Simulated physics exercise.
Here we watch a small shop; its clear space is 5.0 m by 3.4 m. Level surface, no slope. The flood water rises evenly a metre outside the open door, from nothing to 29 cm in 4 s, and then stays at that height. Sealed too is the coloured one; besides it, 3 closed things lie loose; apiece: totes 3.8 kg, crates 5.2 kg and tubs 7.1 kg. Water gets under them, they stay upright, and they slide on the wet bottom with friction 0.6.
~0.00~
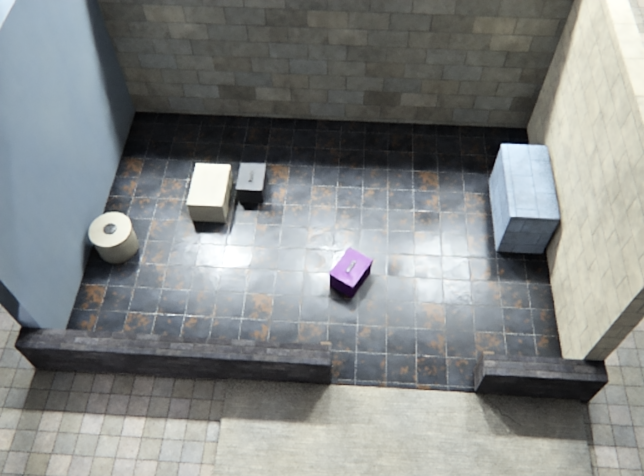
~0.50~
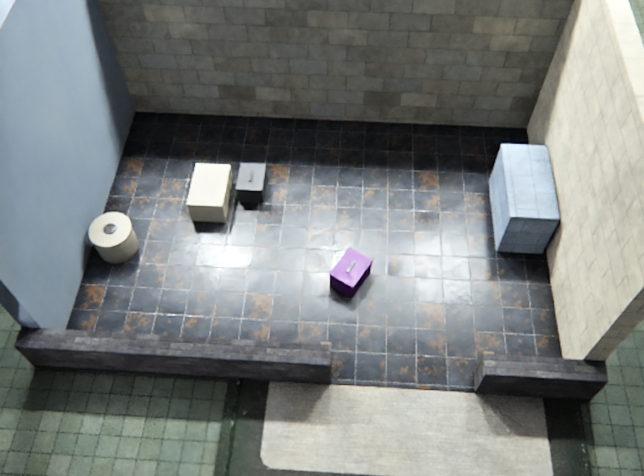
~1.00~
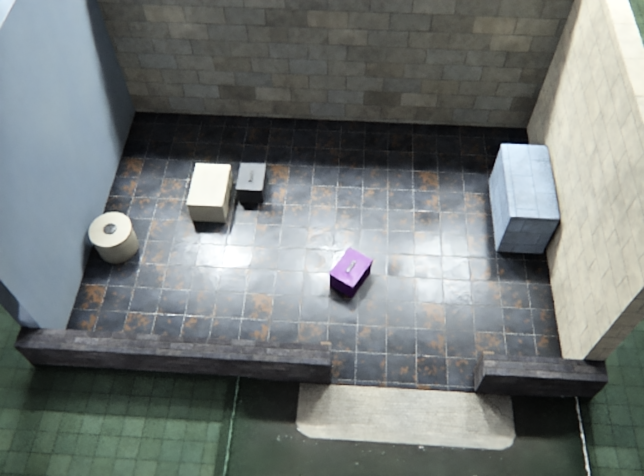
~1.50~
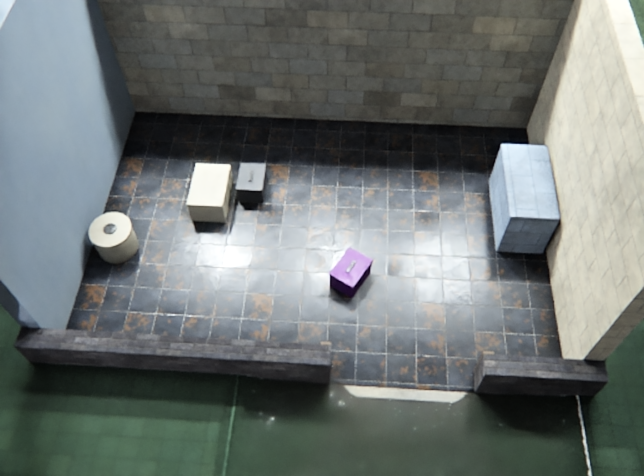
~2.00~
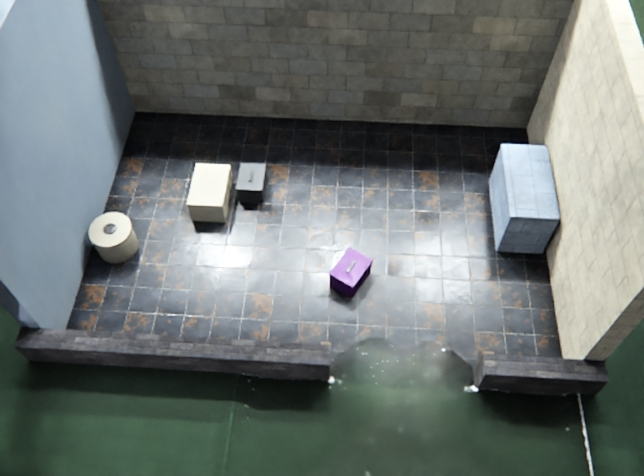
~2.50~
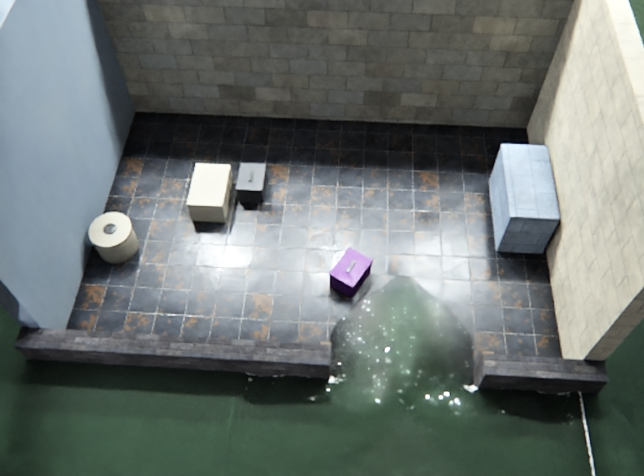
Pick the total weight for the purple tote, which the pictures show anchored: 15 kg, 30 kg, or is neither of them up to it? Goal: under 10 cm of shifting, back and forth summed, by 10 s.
Neither is up to it.
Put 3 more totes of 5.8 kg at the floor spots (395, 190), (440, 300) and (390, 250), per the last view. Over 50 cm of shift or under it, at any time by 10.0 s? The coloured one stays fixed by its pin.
Listed in order, they go over the bar, over the bar, over the bar.
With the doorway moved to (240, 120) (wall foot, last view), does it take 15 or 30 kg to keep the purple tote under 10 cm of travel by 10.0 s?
Well, then the greater option is needed.
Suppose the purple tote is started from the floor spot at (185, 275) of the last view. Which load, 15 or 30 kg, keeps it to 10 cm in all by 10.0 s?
Outcome - success with both.
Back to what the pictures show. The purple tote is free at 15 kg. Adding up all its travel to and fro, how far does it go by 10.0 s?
Some 200 cm in all.
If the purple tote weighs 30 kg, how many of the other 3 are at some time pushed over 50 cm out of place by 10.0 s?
Tally: 3.
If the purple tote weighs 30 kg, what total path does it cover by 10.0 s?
Total path: Around 20 cm.
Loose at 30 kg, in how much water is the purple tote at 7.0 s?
Close to 9 cm deep.
After 3.5 s the purple tote would be 2 cm from its start with 15 kg and 0 cm from its start with 30 kg; 7 cm of water round it then.
After 4.5 s the purple tote would be 47 cm from its start with 15 kg and 0 cm from its start with 30 kg; 10 cm of water round it then.
After 7.0 s the purple tote would be 125 cm from its start with 15 kg and 13 cm from its start with 30 kg; 9 cm of water round it then.
After 10.0 s the purple tote would be 175 cm from its start with 15 kg and 20 cm from its start with 30 kg; 11 cm of water round it then.
